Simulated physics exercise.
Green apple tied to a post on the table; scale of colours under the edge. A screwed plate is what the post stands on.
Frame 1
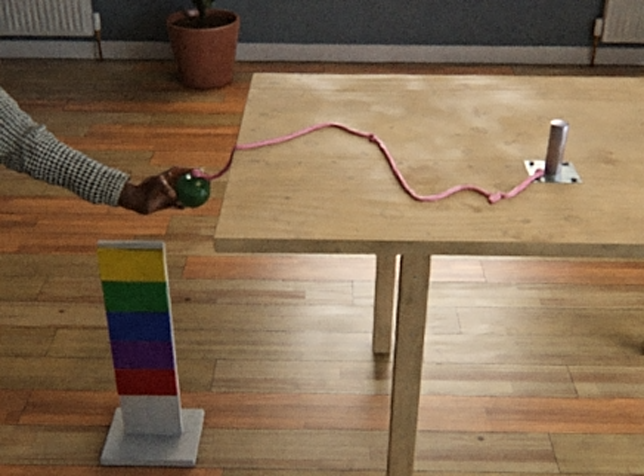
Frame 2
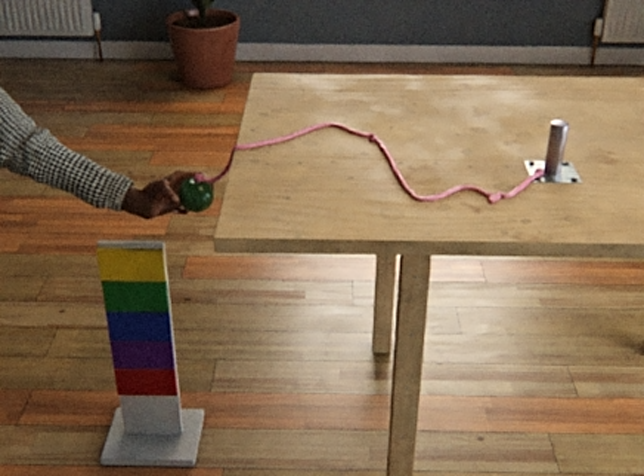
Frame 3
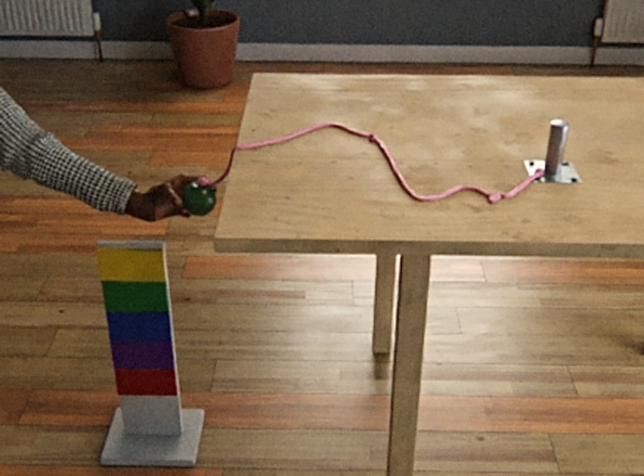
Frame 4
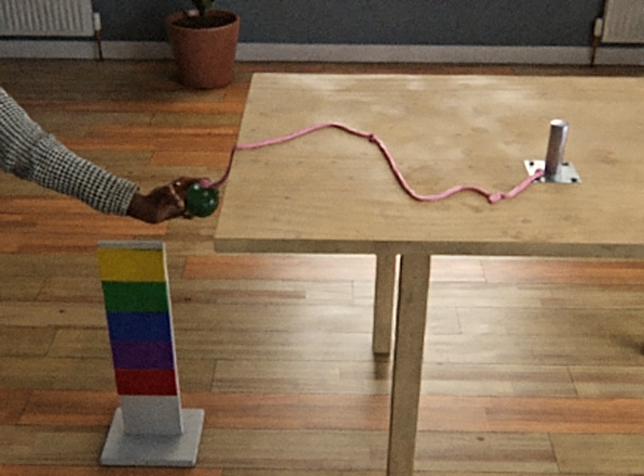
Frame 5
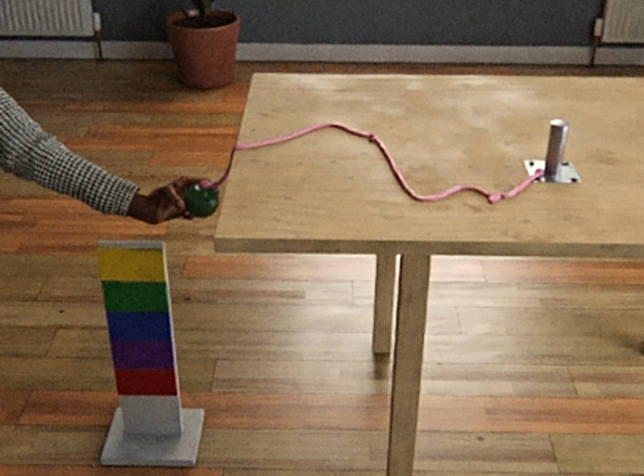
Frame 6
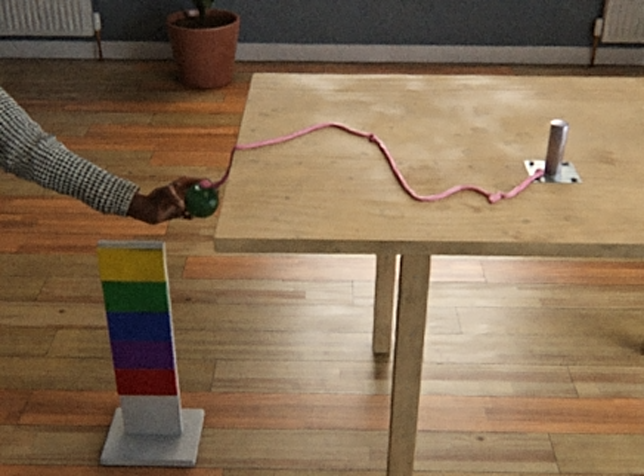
A hand holds a green ball tied to a pink cord, shifting slightly right beside a table.
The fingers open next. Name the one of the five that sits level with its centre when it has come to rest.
That would be red.
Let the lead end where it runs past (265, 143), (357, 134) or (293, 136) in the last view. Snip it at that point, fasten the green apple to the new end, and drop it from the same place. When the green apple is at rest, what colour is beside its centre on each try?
Blue; higher than all five; green.
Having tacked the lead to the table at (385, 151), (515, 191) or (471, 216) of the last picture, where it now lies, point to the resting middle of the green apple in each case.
Per try (px, approx.): (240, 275); (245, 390); (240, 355).
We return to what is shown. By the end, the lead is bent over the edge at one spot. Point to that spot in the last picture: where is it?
In the last picture it is at roughly (385, 150).
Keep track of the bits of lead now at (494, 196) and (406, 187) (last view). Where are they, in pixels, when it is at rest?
Final positions are (428, 171) and (315, 169), in that order.
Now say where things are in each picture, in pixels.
The first frame shows green apple (193, 190); yellow (131, 266); green (135, 298); blue (139, 327); purple (142, 356); red (146, 383).
The second frame shows green apple (196, 195); lead through (513, 193) (448, 193) (394, 167) (360, 134) (284, 139).
The third frame shows green apple (199, 198).
The fourth frame shows green apple (201, 201); lead through (513, 193) (448, 193) (394, 167) (360, 134) (284, 139).
The fifth frame shows green apple (202, 201).
The sixth frame shows green apple (202, 201); lead through (513, 193) (448, 193) (394, 167) (360, 134) (284, 139).
Soon after, apple near (243, 374); level with purple.
After that, apple near (238, 413); level with red.
In the end, apple near (246, 412); level with red. At red.
